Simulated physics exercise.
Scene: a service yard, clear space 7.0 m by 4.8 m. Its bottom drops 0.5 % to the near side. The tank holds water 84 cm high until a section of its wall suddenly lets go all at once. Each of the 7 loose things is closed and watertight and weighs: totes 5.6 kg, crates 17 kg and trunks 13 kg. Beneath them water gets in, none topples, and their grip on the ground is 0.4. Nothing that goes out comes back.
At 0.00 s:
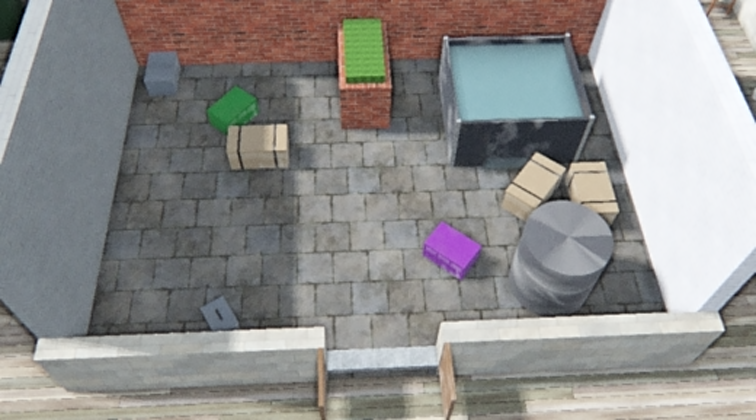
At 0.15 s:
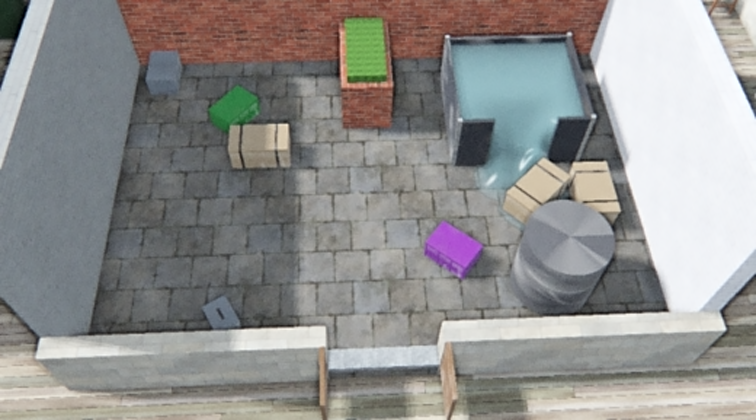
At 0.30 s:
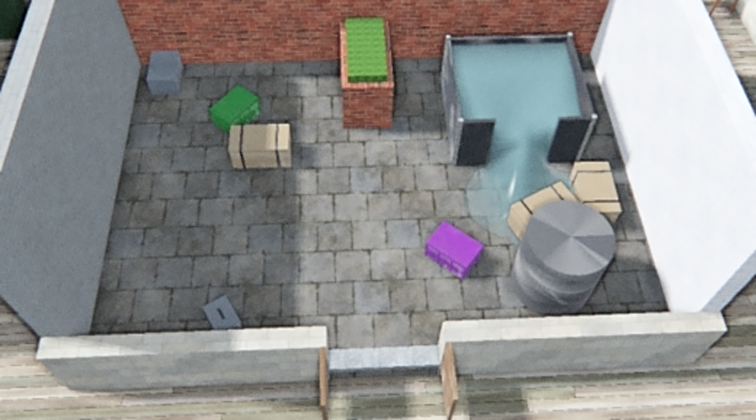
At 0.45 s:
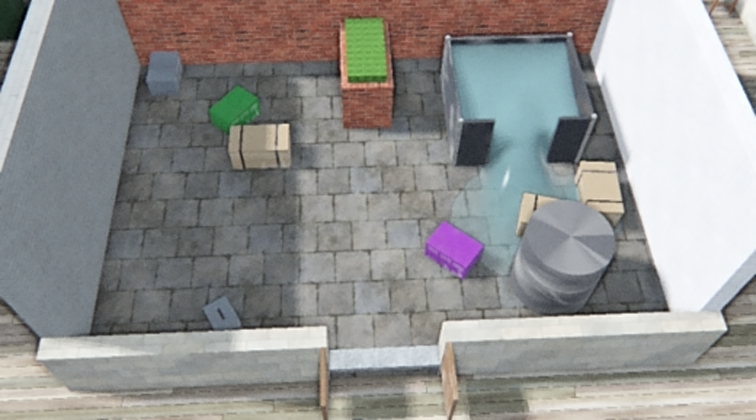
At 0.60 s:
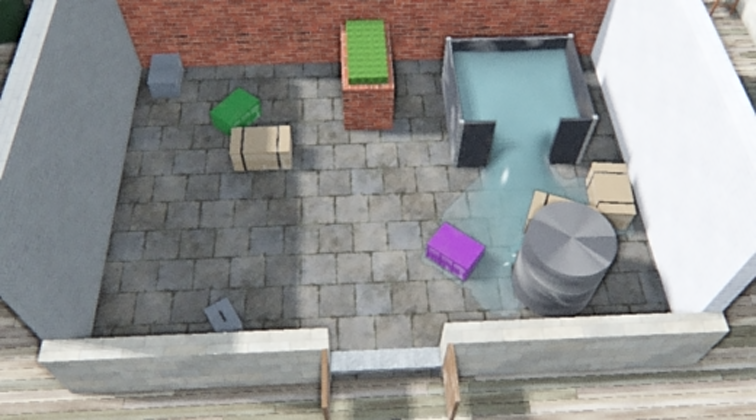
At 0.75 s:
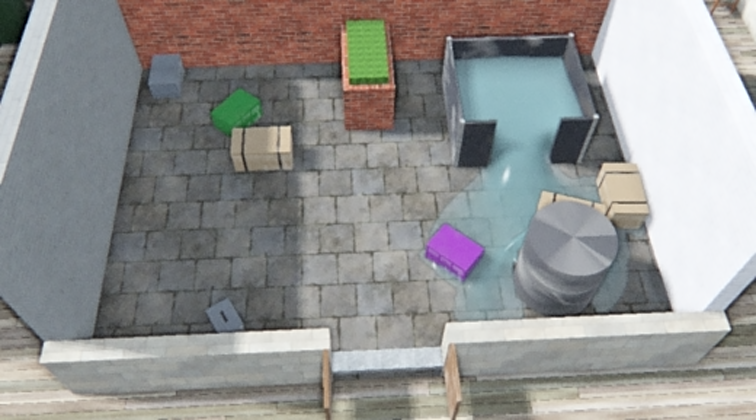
Walled paved yard with a tank's gates opening, water spreading past a metal cylinder and purple trunk, shifting two tan crates.
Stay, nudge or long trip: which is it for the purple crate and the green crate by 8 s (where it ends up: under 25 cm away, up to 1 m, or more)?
Well, the purple crate goes a great distance, and as for the green crate, it remains nearly still.
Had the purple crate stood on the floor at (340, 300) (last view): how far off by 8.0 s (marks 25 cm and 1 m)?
Observed: Object goes well off.
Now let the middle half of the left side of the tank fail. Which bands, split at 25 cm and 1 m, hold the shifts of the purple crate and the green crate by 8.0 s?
Purple crate: Roughly where it was; green crate: A modest shift.
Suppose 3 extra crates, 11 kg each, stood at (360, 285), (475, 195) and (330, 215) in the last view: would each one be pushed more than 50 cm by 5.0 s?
Answers, first to last: Exceeding, exceeding, not exceeding.
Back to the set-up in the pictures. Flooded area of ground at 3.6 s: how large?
About 18 m2 is covered.
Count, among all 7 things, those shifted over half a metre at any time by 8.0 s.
The total is 4.
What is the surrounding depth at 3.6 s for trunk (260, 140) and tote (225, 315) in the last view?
Roughly 0 and 8 cm.
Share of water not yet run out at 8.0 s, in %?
82 % or so.
After 1.6 s the purple crate is near (344, 315), 1.7 m from its start, aground; the green crate is near (235, 106), 0.0 m from its start, aground; 0 of 7 are out; 1 afloat.
After 3.6 s the purple crate is near (139, 268), 3.9 m from its start, aground; the green crate is near (235, 106), 0.0 m from its start, aground; 0 of 7 are out; 2 afloat.
After 5.6 s the purple crate is near (169, 150), 4.1 m from its start, afloat; the green crate is near (235, 106), 0.0 m from its start, aground; 0 of 7 are out; 4 afloat.
After 8.0 s the purple crate is near (200, 94), 4.4 m from its start, aground; the green crate is near (235, 106), 0.0 m from its start, aground; 0 of 7 are out; 3 afloat.
